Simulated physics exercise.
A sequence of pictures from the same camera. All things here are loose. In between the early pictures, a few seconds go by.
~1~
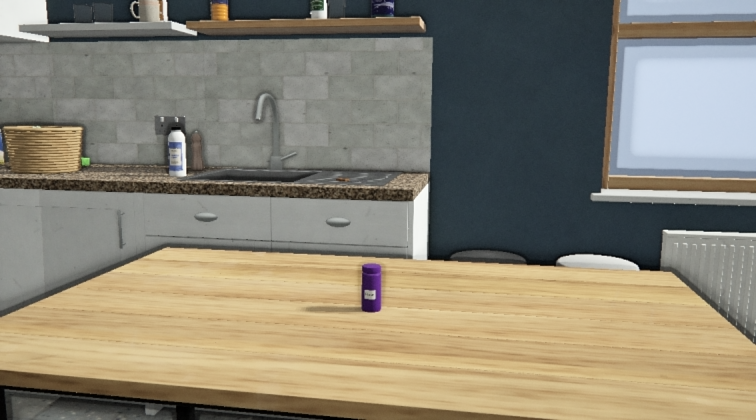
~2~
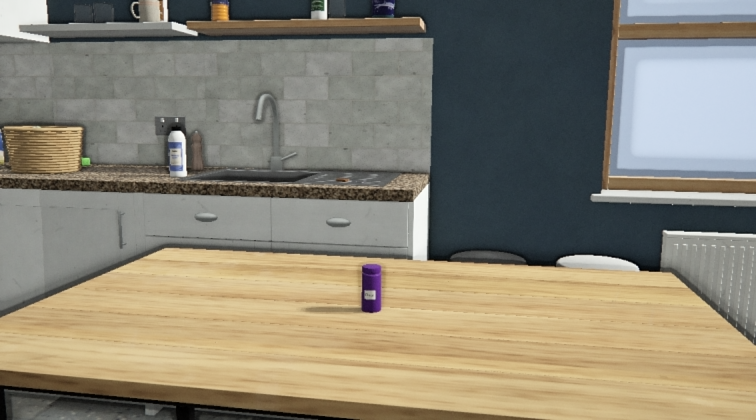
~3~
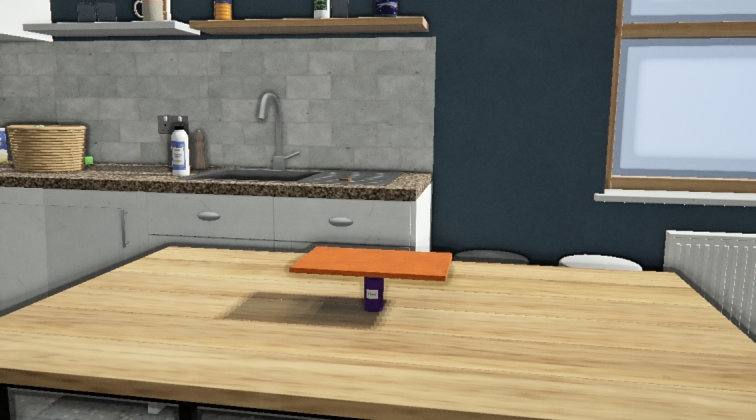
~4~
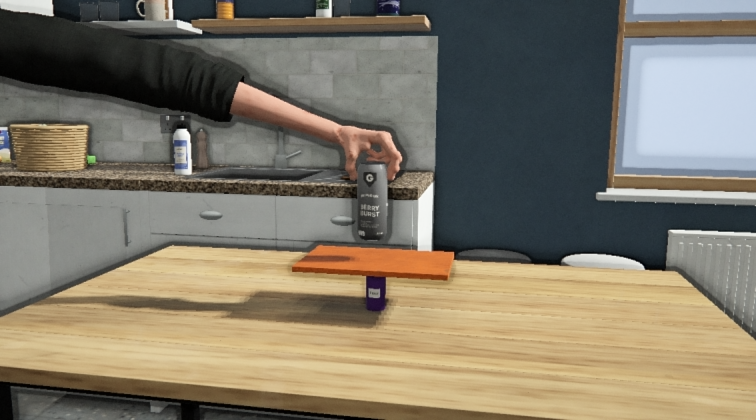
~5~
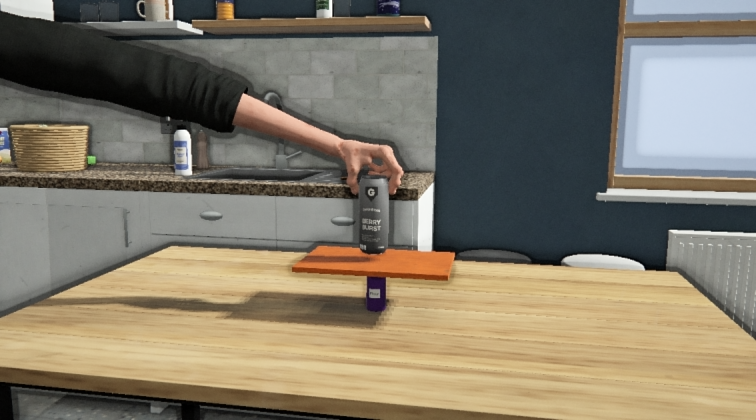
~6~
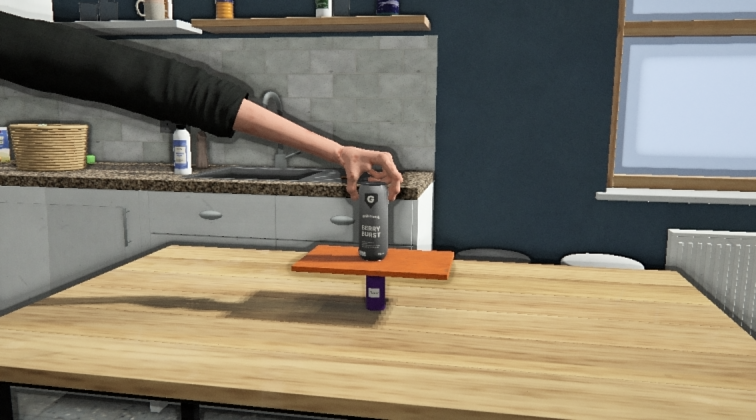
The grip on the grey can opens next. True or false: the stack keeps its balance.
True.
Then, 0.20 s after the last picture, nothing has stirred.
Then, 0.60 s after the last picture, grey can resting near (373, 221).
At rest, all 3 in place. Seen from the same camera at the end, grey can near (373, 221). The stack keeps its balance.
